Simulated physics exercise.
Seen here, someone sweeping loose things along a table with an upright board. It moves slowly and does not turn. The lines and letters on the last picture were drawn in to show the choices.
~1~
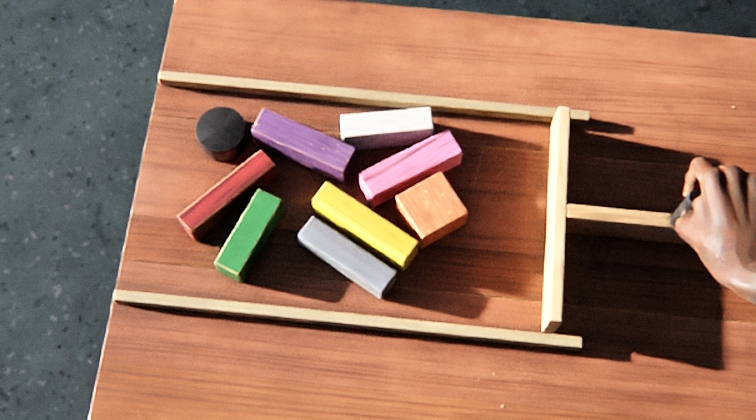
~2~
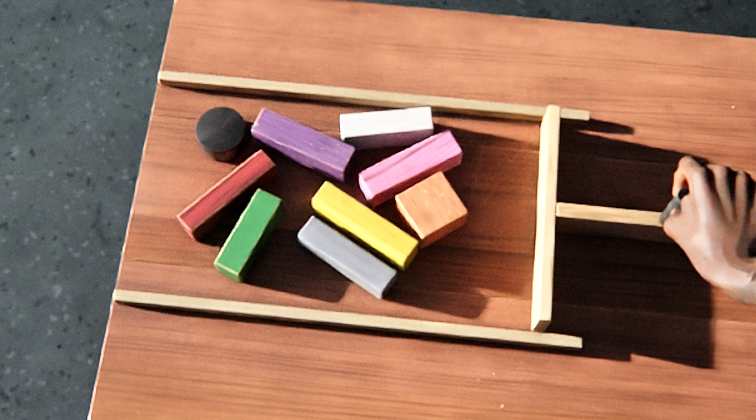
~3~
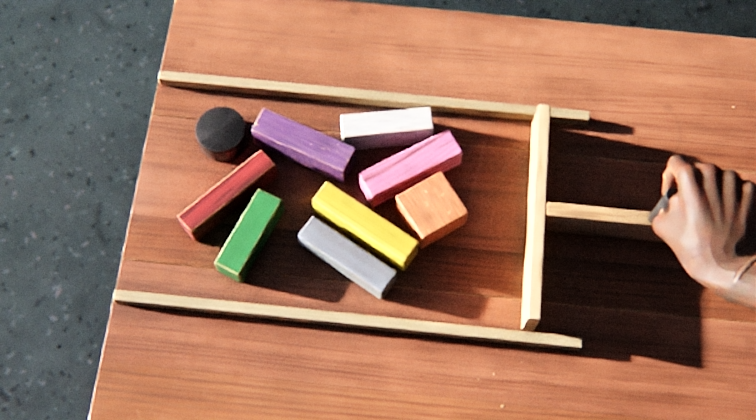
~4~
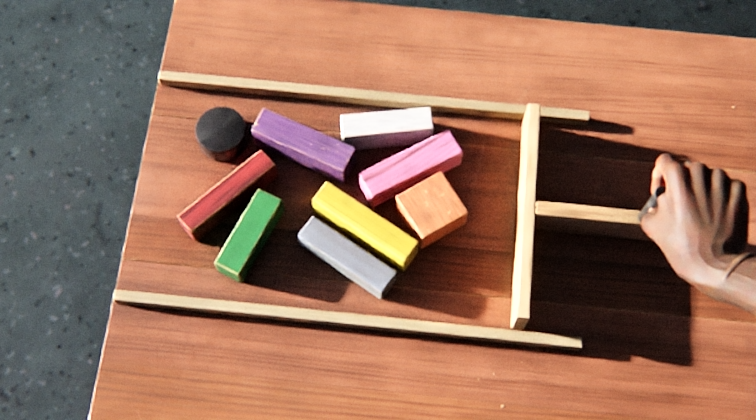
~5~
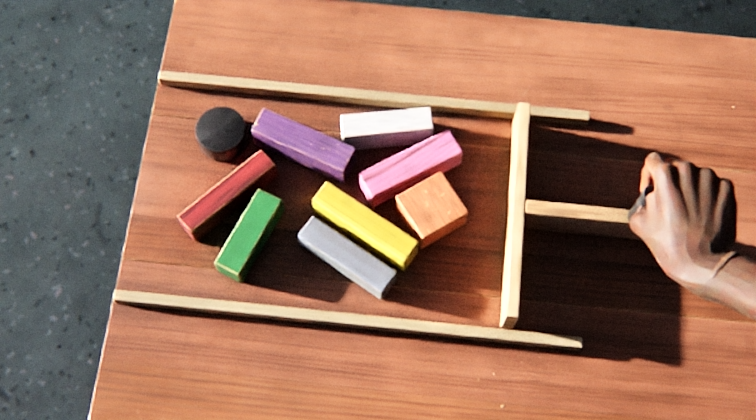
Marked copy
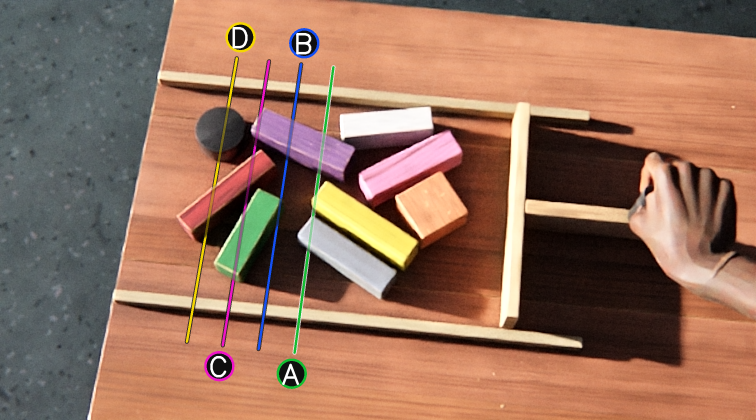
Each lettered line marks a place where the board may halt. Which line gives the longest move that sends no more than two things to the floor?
At B, and not beyond.
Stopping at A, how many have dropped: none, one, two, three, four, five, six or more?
In all, none.
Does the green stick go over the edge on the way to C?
Yes.
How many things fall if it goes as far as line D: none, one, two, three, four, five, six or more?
Four.
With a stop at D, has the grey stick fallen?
No.
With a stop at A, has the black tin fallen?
No.
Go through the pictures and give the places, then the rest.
In the first frame, orange block (431, 210); black tin (222, 134); white bar (387, 129).
In the second frame, board (550, 208); red stick (228, 196).
In the third frame, board (540, 207); pink stick (410, 168).
In the fourth frame, board (529, 206); green stick (250, 235).
In the fifth frame, board (519, 205); orange block (431, 210); black tin (222, 134); white bar (387, 129).
On the marked copy, A at (315, 202); B at (281, 199); C at (247, 195); D at (213, 192).
Taking B. A third of the way, board (433, 197); purple bar (298, 142); grey stick (342, 262).
Two thirds of the way, board (348, 189); black tin (198, 140); red stick (199, 193).
When it is over, board (283, 182); black tin (145, 144); red stick (137, 185); none fallen.
As for the rest, A is within the limit but short; C drops four; D drops four.
